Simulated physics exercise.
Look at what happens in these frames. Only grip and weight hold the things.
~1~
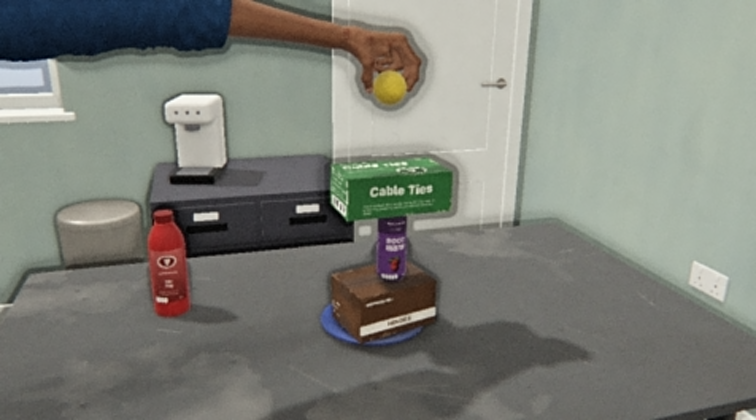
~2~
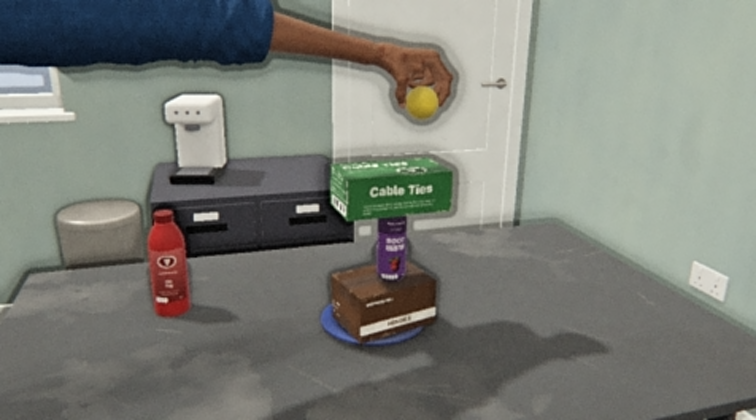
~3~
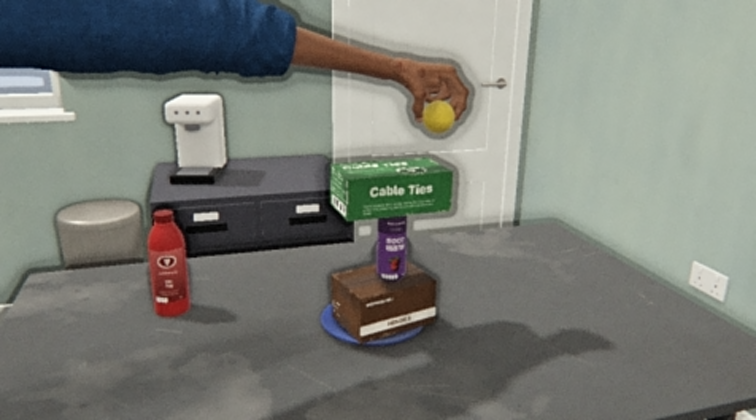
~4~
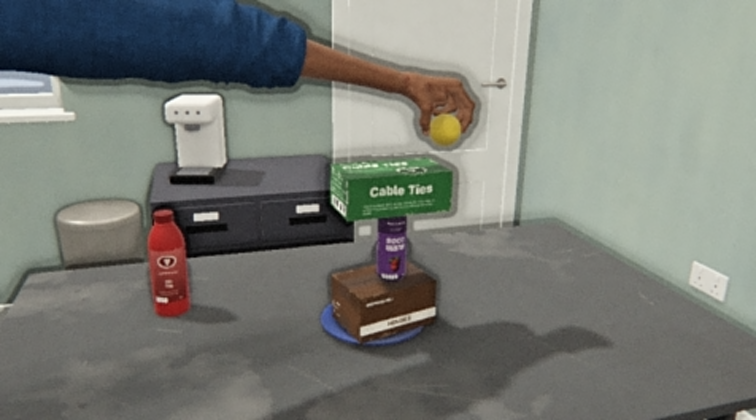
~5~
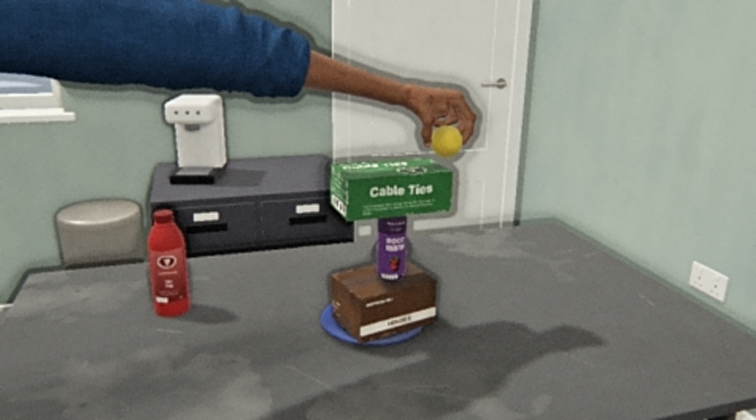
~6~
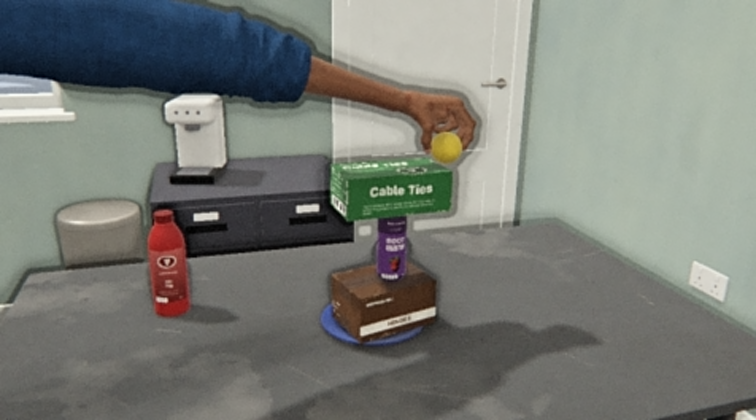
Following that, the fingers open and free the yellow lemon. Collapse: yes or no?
Collapse: Yes.
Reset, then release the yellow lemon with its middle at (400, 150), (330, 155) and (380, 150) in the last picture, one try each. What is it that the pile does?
Try one: It stands firm; try two: It topples; try three: It stands firm.
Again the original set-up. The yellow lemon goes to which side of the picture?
Result: Further right.
Then, 0.50 s after the last picture, yellow lemon now fallen.
Then, 0.60 s after the last picture, things are still on the move.
At rest, fallen, yellow lemon; the other 5 in place. Seen from the same camera at the end, yellow lemon near (472, 304). The pile comes apart.
